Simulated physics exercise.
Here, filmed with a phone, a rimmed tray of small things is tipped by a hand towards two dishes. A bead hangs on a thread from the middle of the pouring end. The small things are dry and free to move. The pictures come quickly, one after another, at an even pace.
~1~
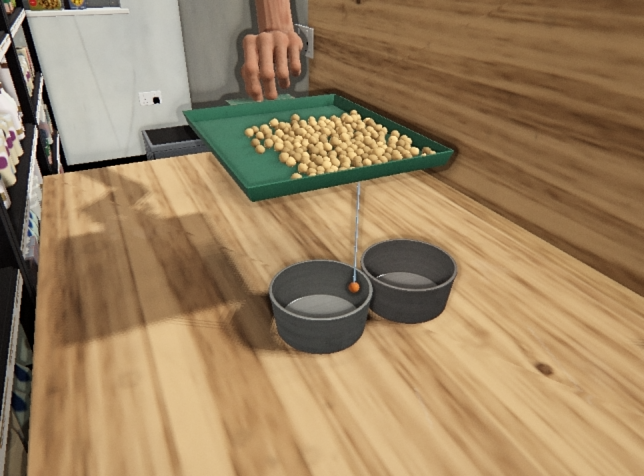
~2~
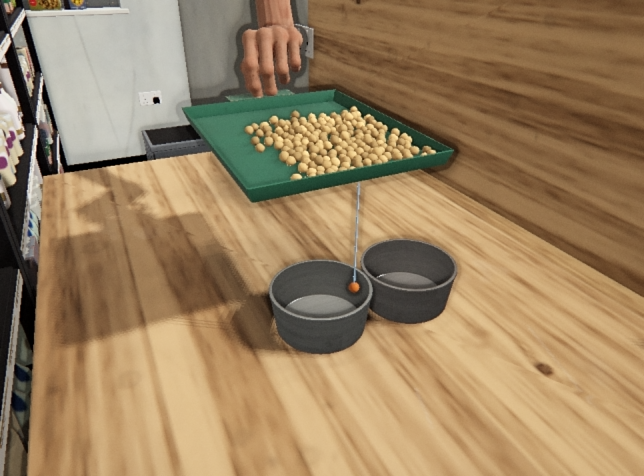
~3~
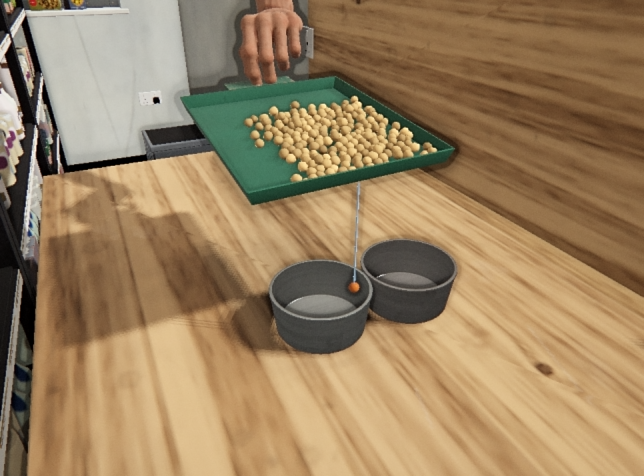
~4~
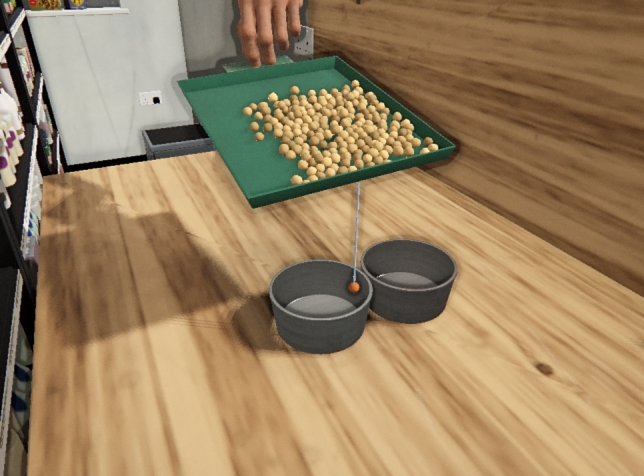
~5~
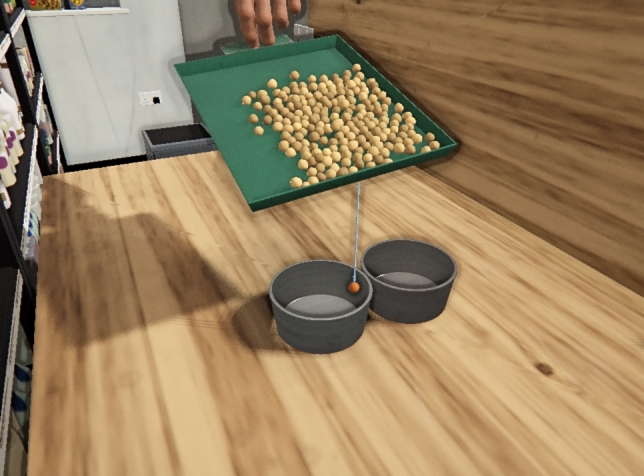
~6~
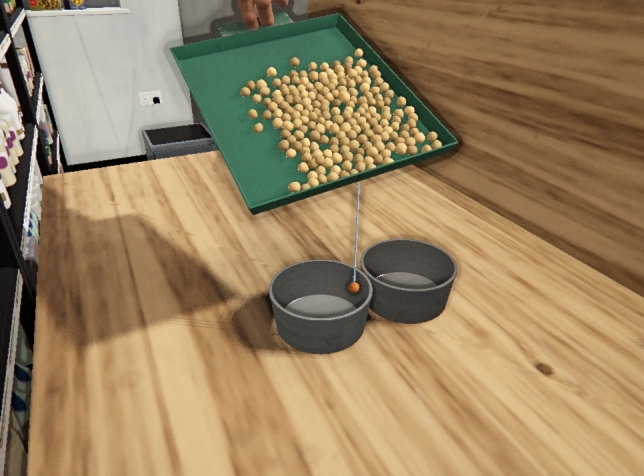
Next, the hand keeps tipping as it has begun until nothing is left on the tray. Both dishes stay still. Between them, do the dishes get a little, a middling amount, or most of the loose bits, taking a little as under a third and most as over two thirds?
They get a little.
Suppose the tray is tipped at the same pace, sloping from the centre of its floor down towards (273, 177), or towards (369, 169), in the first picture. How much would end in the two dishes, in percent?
About 10 %, then 10 %.
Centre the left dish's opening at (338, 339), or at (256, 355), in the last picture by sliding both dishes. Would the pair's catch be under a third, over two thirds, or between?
In order of the places: One to two thirds, then beyond two thirds.
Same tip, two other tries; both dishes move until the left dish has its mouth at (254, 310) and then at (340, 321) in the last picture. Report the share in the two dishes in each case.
First position: Some 40 %; second position: Some 50 %.
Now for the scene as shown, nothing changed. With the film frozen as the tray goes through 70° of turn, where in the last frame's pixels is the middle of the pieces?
The middle of the pieces lands at roughly (325, 157).
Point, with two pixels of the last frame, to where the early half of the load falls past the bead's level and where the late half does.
The leading part at (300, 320), the rest of it at (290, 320).
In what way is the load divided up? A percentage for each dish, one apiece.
At the end, 0 percent of the load sits in the left dish and 0 percent in the right dish.
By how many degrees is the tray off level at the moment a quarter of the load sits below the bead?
The angle is roughly 95° at that point.
Soon, tray tipped steeply; nearly all on the tray; a stray few outside both; a small part in the air.
A while on, tray tipped past a quarter turn; a stray few on the tray; a stray few in the left dish; most outside both; a small part in the air.
Towards the end, tray tipped past a quarter turn; a small part in the left dish; nearly all outside both.
Finally, tray tipped past a quarter turn; a small part in the left dish; none in the right dish; nearly all outside both.
